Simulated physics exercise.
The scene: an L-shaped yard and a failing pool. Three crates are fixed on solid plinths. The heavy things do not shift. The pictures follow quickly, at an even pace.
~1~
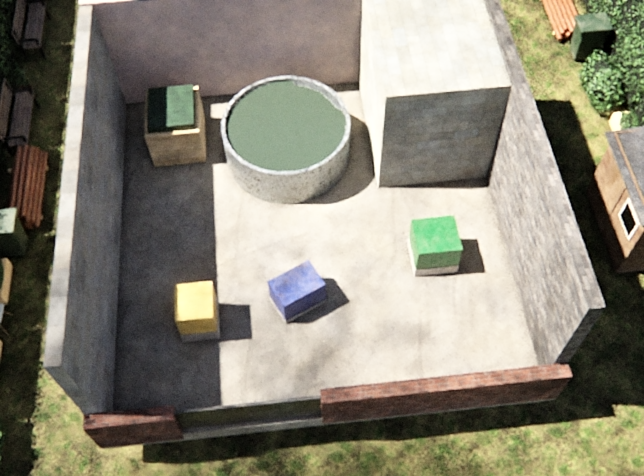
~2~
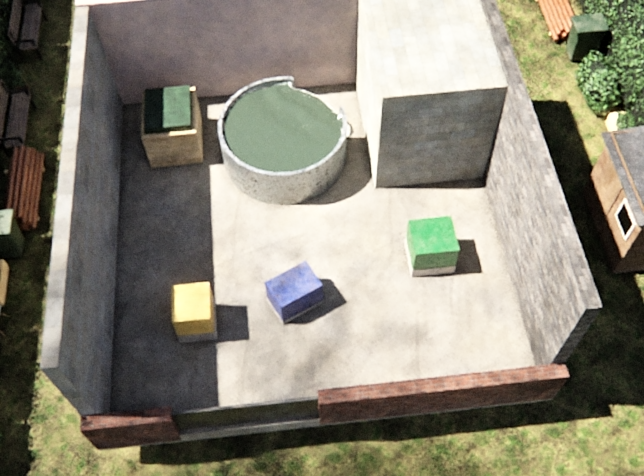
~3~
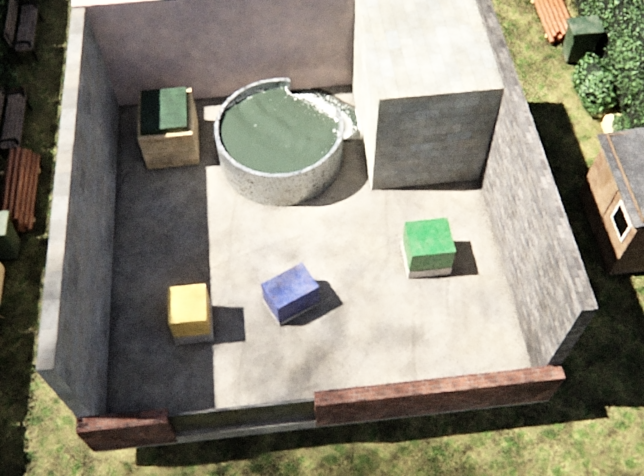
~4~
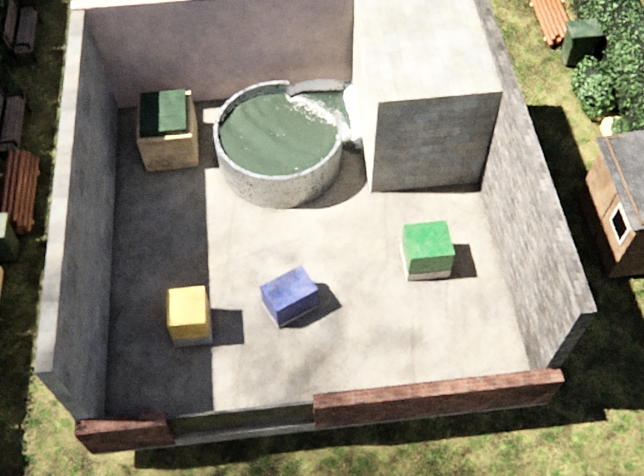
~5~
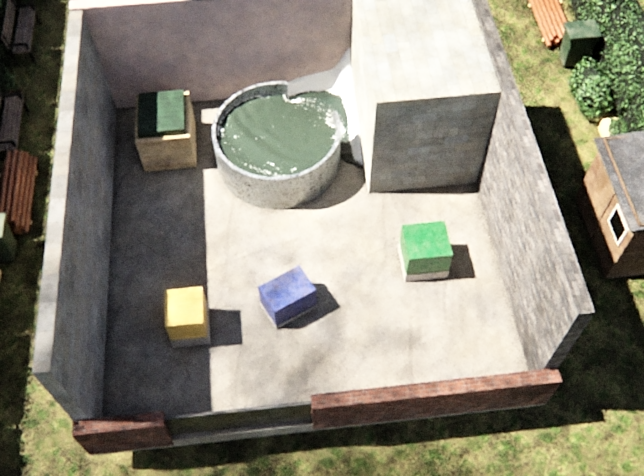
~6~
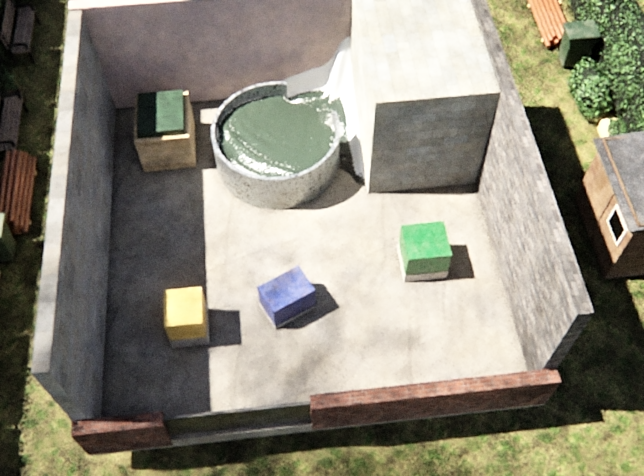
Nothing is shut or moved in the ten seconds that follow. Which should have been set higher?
In the end: The blue crate is soaked; the green crate keeps dry; the yellow crate keeps dry.
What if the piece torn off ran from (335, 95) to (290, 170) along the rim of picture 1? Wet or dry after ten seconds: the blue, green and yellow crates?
One by one: The blue one takes water; the green one is topped; the yellow one is safe.
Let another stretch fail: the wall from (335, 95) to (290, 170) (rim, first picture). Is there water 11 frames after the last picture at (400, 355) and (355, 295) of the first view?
One after the other: Flooded, wet.
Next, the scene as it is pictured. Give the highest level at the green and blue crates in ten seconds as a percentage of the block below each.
Roughly 40 per cent, then 230 per cent.
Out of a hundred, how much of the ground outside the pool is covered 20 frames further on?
About 65 per cent.
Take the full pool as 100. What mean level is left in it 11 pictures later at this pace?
Close to 54 %.
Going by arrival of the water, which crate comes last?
I say the yellow-painted one.
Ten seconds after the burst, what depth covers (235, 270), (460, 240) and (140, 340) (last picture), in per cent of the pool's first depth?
In that order: 8, 4 and 16 per cent.
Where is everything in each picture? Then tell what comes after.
In the first picture, still water in the round pool at (286, 126).
In the second picture, the front is at a hidden place, out from the gap on the round pool's far side.
In the third picture, water pours out on the round pool's far side and has run to a hidden place.
In the fourth picture, the front is at a hidden place, out from the gap on the round pool's far side.
In the fifth picture, water pours out on the round pool's far side and has run to a hidden place.
In the sixth picture, the front is at a hidden place, out from the gap on the round pool's far side.
A moment on, water covers 15 % of the floor; the blue crate not reached, the green crate not reached, the yellow crate not reached.
Next, water covers 30 % of the floor; the blue crate water round its plinth, the green crate water round its plinth, the yellow crate not reached.
Then, water covers 65 % of the floor; the blue crate water round its plinth, the green crate water round its plinth, the yellow crate water round its plinth.
Later, water covers 90 % of the floor; the blue crate water round its plinth, the green crate water round its plinth, the yellow crate water round its plinth.
In the end, water covers 100 % of the floor; the blue crate was topped, the green crate stayed above the water, the yellow crate stayed above the water.
